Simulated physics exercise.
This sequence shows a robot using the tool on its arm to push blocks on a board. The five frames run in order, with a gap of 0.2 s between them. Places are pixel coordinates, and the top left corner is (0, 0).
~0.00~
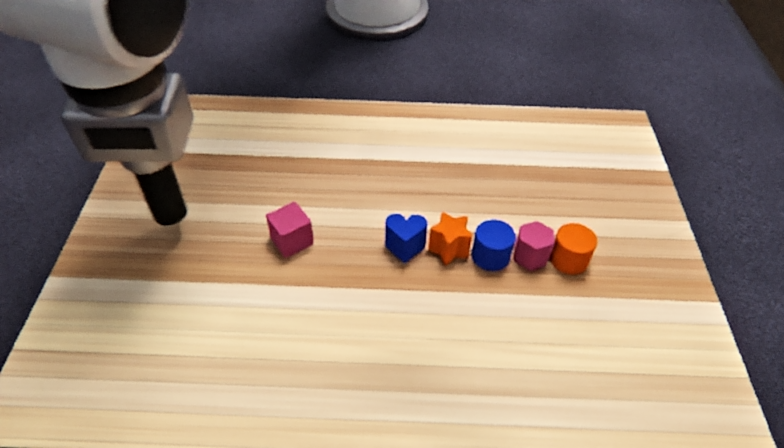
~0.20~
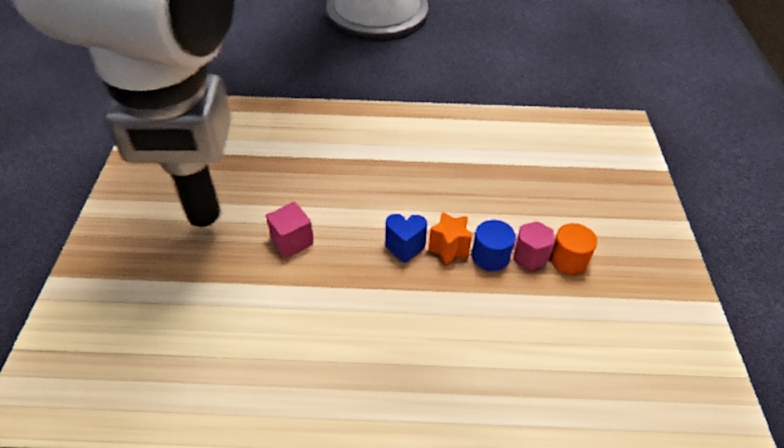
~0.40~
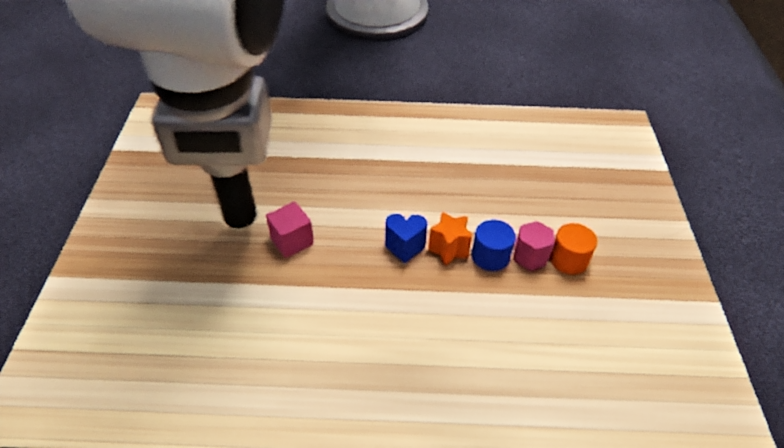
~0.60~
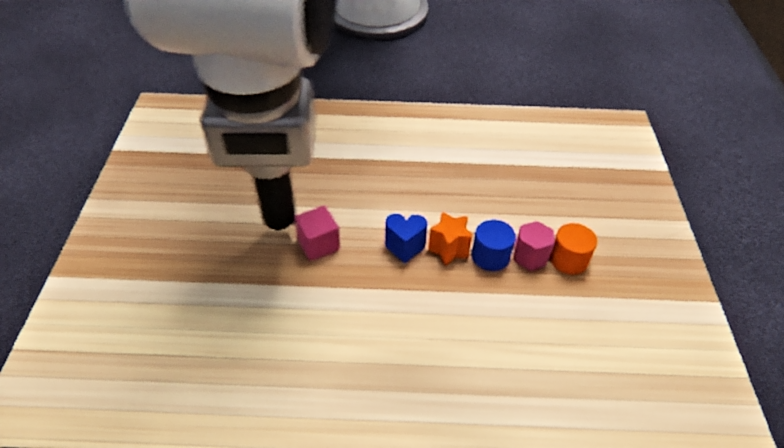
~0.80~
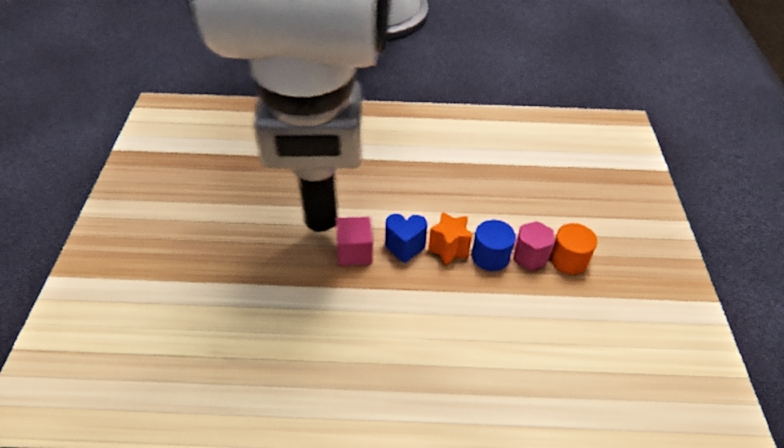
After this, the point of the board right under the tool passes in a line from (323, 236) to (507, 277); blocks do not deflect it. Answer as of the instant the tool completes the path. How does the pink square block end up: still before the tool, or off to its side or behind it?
The block lies off to the side or behind.
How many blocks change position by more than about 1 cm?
It will shift three or more blocks.
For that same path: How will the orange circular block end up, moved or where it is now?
Here the orange circular block moves off its spot.
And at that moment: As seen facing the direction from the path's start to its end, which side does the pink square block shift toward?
The pink square block is shifted sideways to the right, facing along the path from start to end.
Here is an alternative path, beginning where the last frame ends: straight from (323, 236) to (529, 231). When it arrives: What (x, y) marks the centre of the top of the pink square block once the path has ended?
I'd guess (389, 240).
On the path given first. One third of the way, tool (383, 233); pink square block (398, 252), turned 75° clockwise; blue heart (421, 224); orange star-shaped block (455, 228).
Two thirds of the way, tool (446, 247); pink square block (415, 263), turned 110° clockwise; blue heart (445, 212), turned 10° anticlockwise; orange star-shaped block (476, 231), turned 20° clockwise; blue circular block (512, 238); orange circular block (586, 236).
At the end, tool (511, 261); pink square block (415, 263), turned 110° clockwise; blue heart (446, 212), turned 15° anticlockwise; orange star-shaped block (536, 240); blue circular block (572, 239); orange circular block (642, 230).
